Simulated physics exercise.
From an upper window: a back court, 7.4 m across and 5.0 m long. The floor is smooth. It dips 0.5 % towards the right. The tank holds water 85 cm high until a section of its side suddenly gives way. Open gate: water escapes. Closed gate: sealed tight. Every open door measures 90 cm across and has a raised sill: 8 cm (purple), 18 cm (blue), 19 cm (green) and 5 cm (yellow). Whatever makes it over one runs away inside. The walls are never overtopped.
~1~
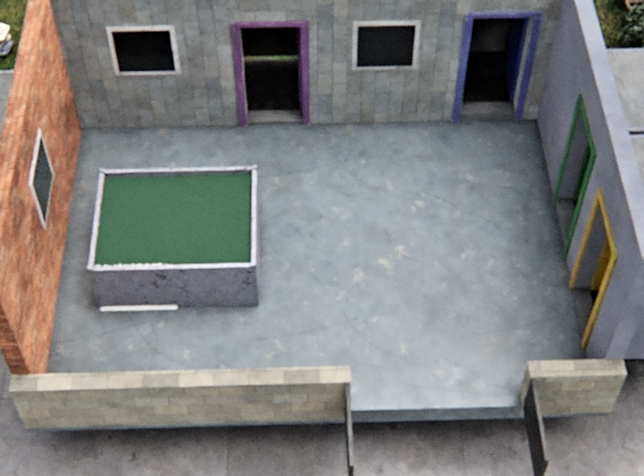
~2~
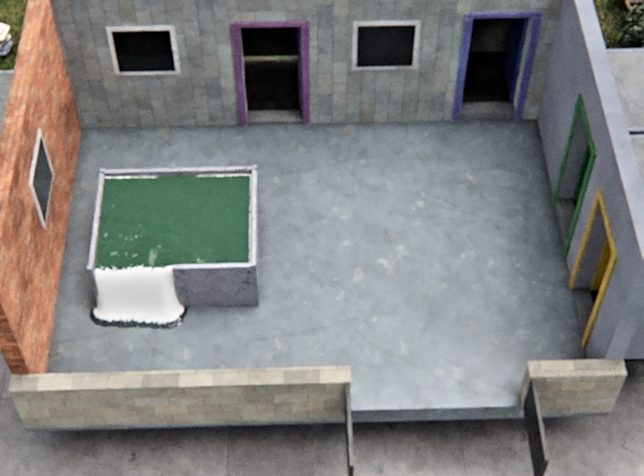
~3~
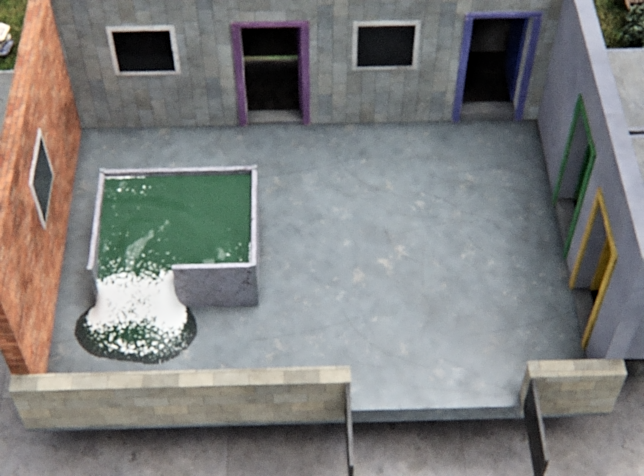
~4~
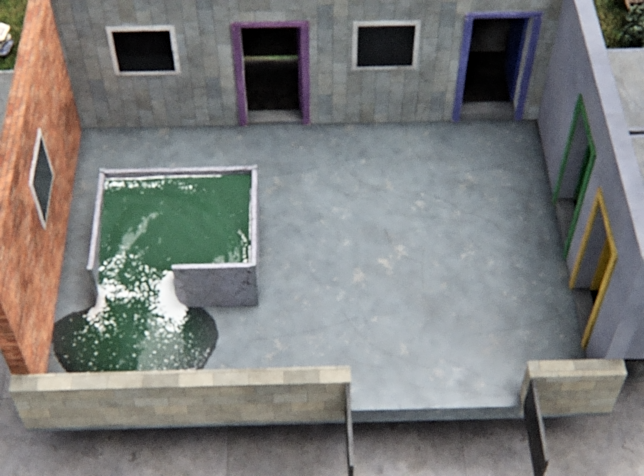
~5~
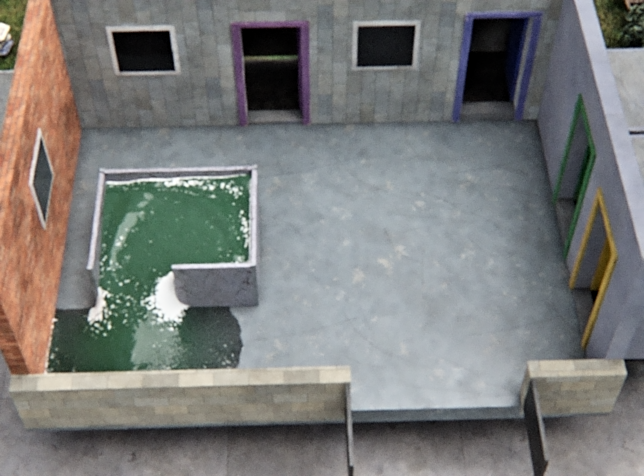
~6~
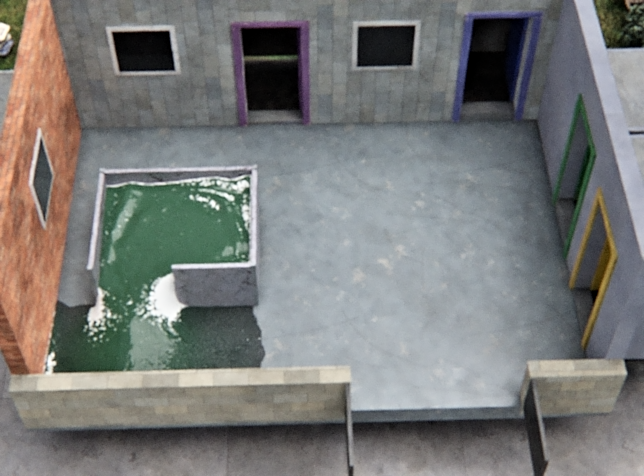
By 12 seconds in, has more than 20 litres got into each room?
Room by room: Behind the purple door, no; behind the blue door, no; behind the green door, no; behind the yellow door, yes.
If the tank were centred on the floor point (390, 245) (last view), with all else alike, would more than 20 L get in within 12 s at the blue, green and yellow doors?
Blue gets no more than that, green gets no more than that, yellow gets no more than that.
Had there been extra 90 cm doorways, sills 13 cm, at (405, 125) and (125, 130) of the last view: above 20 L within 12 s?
Taking them in order, the first gets too little and the second enough.
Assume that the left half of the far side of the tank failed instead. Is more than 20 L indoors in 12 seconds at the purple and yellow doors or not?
At purple the amount is higher than the mark, while at yellow it is higher than the mark.
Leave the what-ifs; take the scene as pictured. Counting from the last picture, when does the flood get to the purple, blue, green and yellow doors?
So, purple at 3.2 s, then blue at 3.8 s, green at 2.8 s, and yellow at 2.0 s.
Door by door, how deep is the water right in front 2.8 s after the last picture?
You'd see purple at 0 cm, blue at 0 cm, green at 6 cm and yellow at 8 cm.
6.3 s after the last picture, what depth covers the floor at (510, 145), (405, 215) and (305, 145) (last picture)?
Roughly 15, 6, 3 cm.
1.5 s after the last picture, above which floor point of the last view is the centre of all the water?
(170, 307).
Then, 0.7 s after the last picture water covers 15 % of the floor and is deepest (66 cm) near (43, 402); purple door not reached, blue door not reached, green door not reached, yellow door not reached.
Then, 1.5 s after the last picture water covers 35 % of the floor and is deepest (48 cm) near (57, 401); purple door not reached, blue door not reached, green door not reached, yellow door not reached.
Then, 2.8 s after the last picture water covers 65 % of the floor and is deepest (36 cm) near (81, 136); purple door not reached, blue door not reached, green door 6 cm at the sill, 0 L in, yellow door 8 cm at the sill, 24 L in.
Then, 6.3 s after the last picture water covers 95 % of the floor and is deepest (22 cm) near (538, 127); purple door 4 cm at the sill, 0 L in, blue door 14 cm at the sill, 0 L in, green door 10 cm at the sill, 0 L in, yellow door 12 cm at the sill, 200 L in.
Then, 11.3 s after the last picture water covers 95 % of the floor and is deepest (11 cm) near (553, 389); purple door 8 cm at the sill, 2 L in, blue door 8 cm at the sill, 0 L in, green door 8 cm at the sill, 0 L in, yellow door 11 cm at the sill, 324 L in.
